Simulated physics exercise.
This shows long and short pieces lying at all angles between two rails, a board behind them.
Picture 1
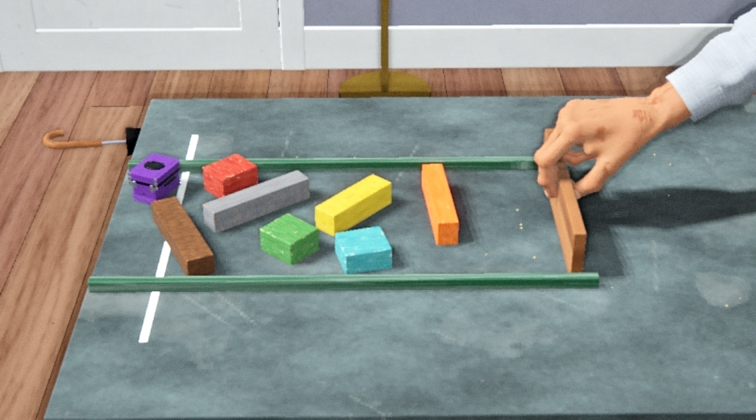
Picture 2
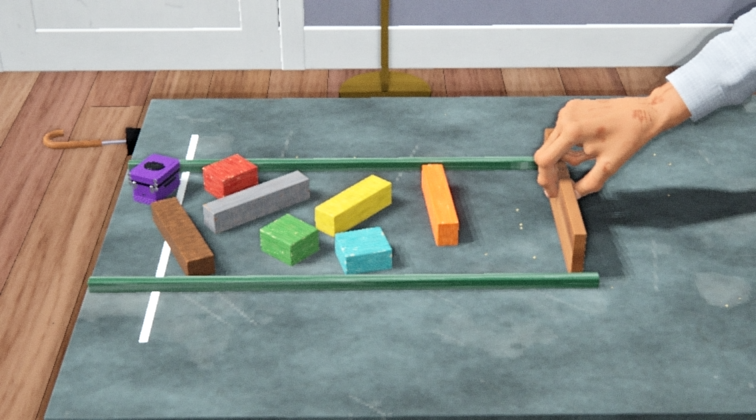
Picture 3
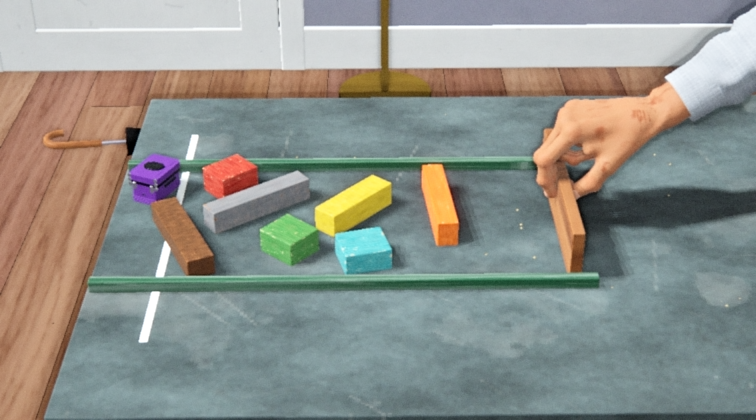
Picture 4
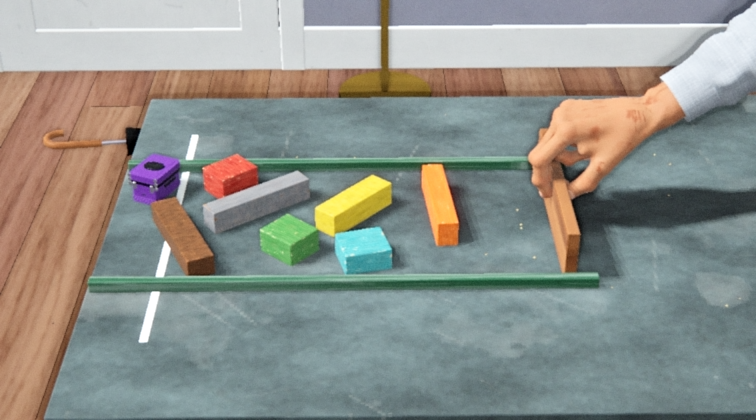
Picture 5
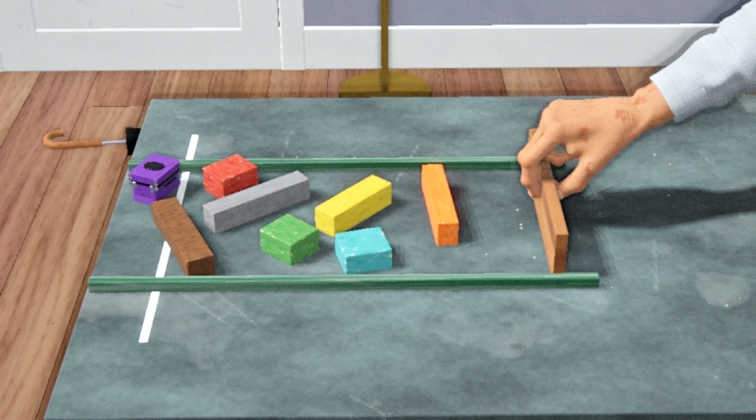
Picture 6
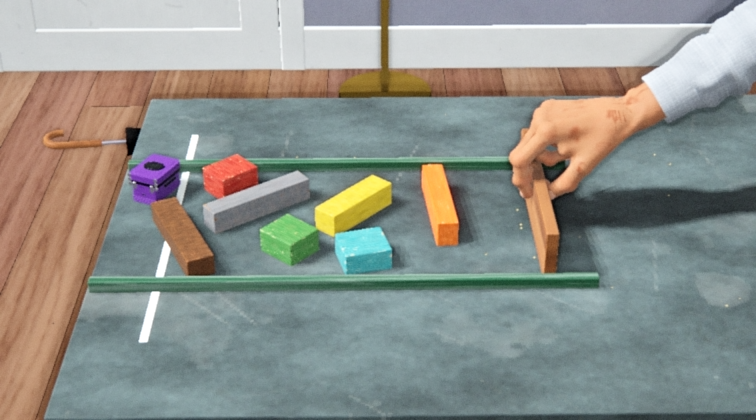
A hand slides a wooden board slightly left between green rails while the colored blocks stay still.
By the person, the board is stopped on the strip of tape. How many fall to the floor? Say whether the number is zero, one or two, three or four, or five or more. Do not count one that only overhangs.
The number is three or four.
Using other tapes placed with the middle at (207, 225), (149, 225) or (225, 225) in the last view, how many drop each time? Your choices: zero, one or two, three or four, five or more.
Tape by tape, the falls would be one or two, then 5 or more, then one or two.
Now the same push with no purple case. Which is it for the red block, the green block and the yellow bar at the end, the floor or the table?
I'd say the red block ends up down, the green block stays where it is, and the yellow bar stays where it is.
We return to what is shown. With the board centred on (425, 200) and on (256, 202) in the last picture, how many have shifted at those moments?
The counts are 1 and 8.
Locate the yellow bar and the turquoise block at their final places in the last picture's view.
Taking them in turn, first comes (142, 202), then (130, 257).
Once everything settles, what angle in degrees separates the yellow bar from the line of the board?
Angle: Around 0°.
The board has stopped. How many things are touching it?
It is in contact with 2.
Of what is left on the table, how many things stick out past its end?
In total, 2 of them.
A little later, none off yet; purple case at rest near (156, 180); brown bar at rest near (182, 237); red block at rest near (231, 178).
When it is over, the number that fall off is three or four; down, red block, brown bar and purple case.
